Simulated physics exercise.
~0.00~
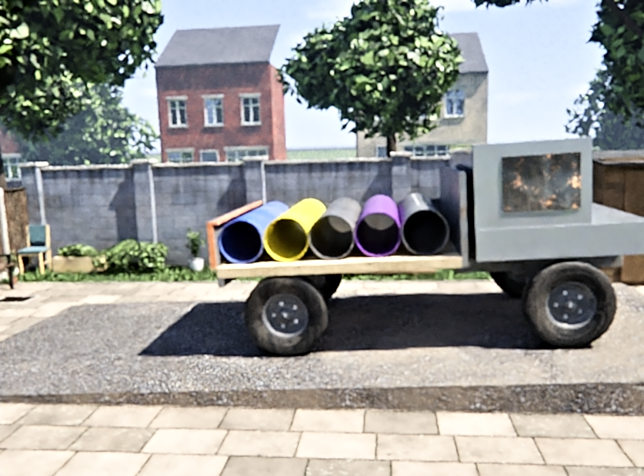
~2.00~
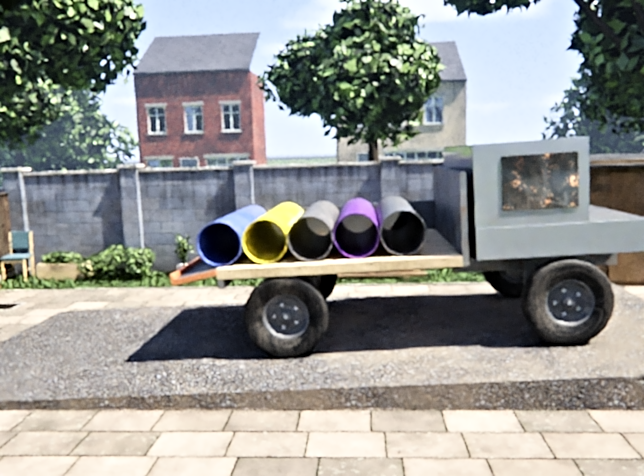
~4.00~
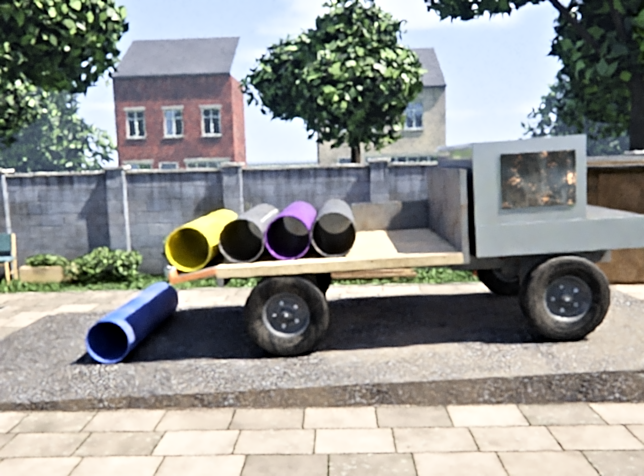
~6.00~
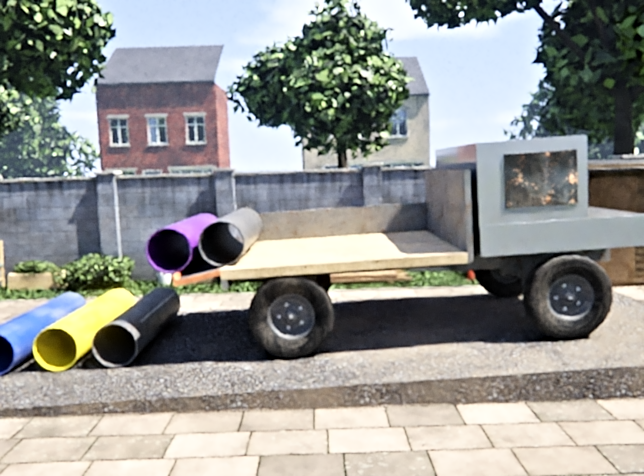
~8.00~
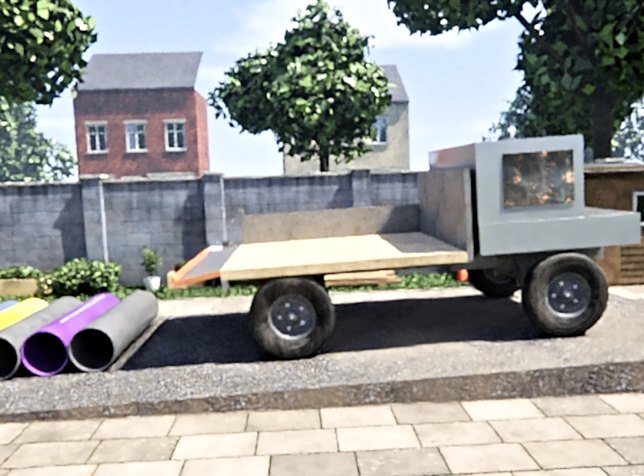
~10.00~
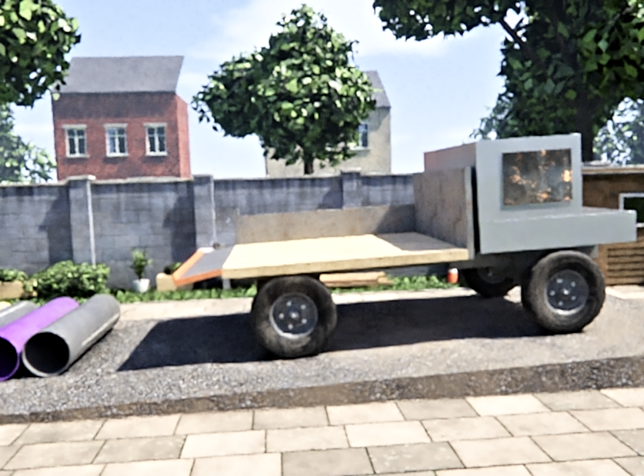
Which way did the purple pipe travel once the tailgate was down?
The purple pipe rolled to the left along the bed, dropped off the back, and carried on left over the ground.
Five hollow pipes lay side by side on the flat bed of a parked truck until its tailgate dropped, then they rolled left and tumbled off the back one after another, the blue one first, leaving the bed empty.
